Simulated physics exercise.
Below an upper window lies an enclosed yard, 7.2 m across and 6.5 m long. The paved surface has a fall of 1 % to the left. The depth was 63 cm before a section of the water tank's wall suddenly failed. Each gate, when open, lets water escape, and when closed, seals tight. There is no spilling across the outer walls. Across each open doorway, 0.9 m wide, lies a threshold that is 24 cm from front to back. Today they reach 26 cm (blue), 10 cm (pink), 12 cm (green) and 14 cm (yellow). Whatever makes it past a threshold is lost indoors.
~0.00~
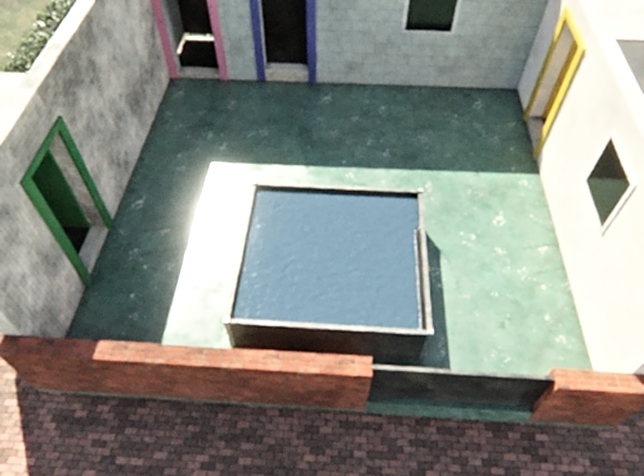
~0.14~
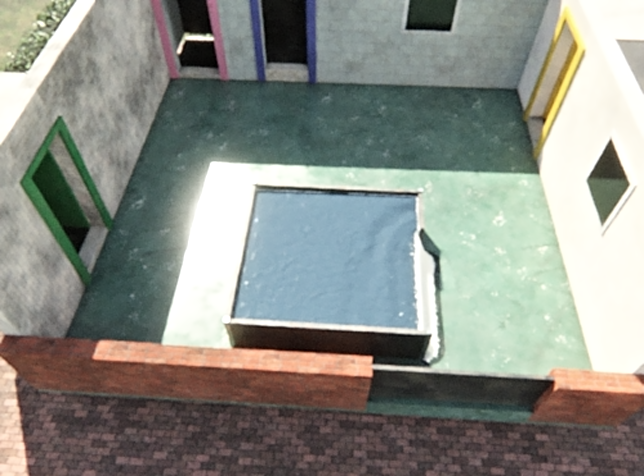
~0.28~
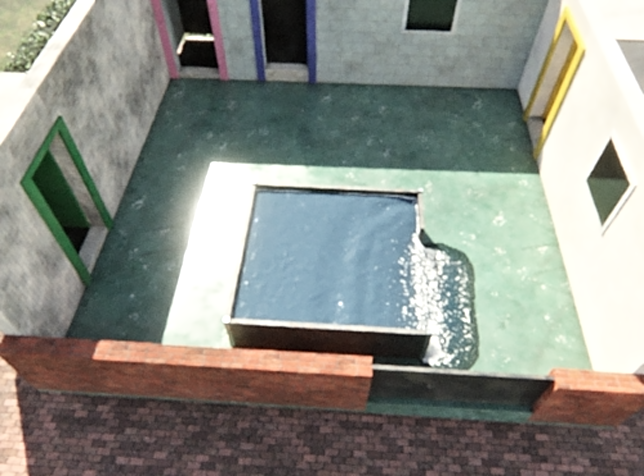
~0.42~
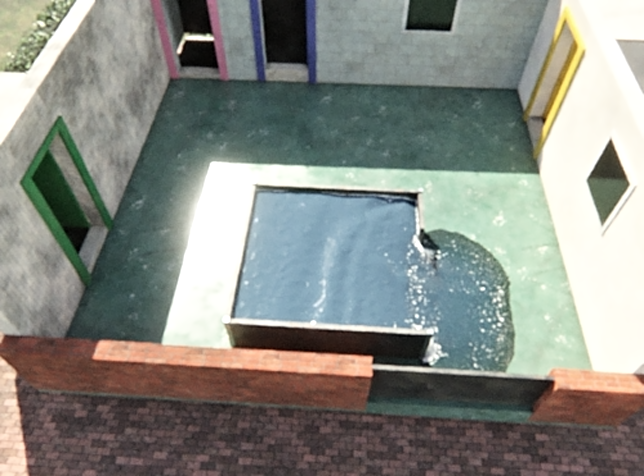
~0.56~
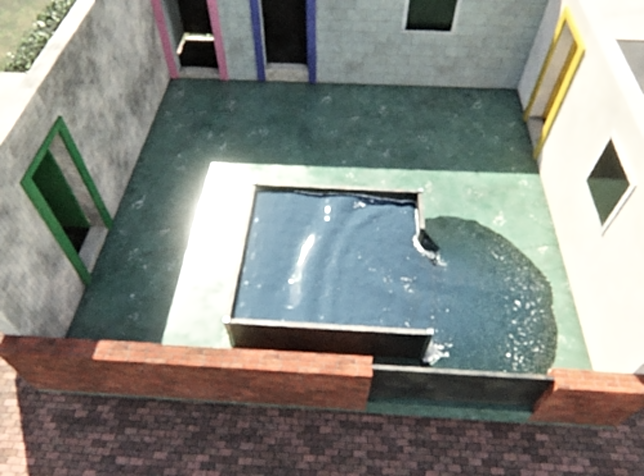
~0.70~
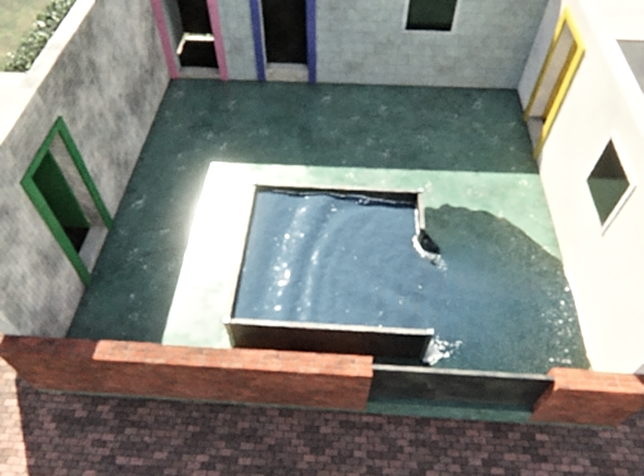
Water in a raised square tank bursts through its right side and spreads across the green yard floor.
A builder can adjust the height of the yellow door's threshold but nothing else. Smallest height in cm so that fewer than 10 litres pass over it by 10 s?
I would say 9 cm.
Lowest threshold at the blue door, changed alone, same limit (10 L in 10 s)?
At the blue door it takes roughly 5.5 centimetres.
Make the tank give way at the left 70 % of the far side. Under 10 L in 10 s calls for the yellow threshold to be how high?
Required height: Approx. 10.0 cm.
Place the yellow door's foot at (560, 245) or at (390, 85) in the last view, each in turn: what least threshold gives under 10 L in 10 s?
Roughly 26 and 15 cm.
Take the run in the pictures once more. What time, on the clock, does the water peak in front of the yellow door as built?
Around 9.0 s, give or take.
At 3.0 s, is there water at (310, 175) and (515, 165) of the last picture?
Note: Point one not yet reached; point two reached.
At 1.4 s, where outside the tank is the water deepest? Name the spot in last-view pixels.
Check close to (574, 396).
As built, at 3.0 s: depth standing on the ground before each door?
Centimetres: Blue = 0, pink = 0, green = 0, yellow = 7.
After 1.4 s water covers 15 % of the floor, deepest (52 cm) near (574, 396); it has not reached the yellow door.
After 3.0 s water covers 35 % of the floor, deepest (37 cm) near (517, 393); 7 cm at the yellow door, 0 litres in over its 14 cm threshold.
After 10.0 s water covers 95 % of the floor, deepest (16 cm) near (160, 104); 9 cm at the yellow door, 0 litres in over its 14 cm threshold.
At the yellow door as built, the water arrived by 2.0 s and peaked near 11 cm at 8.8 s.
With a threshold of 8 cm, 15 litres would have come in within the 10 s; with 10.5 cm, 5 litres. So under 10 litres takes about 9 cm.
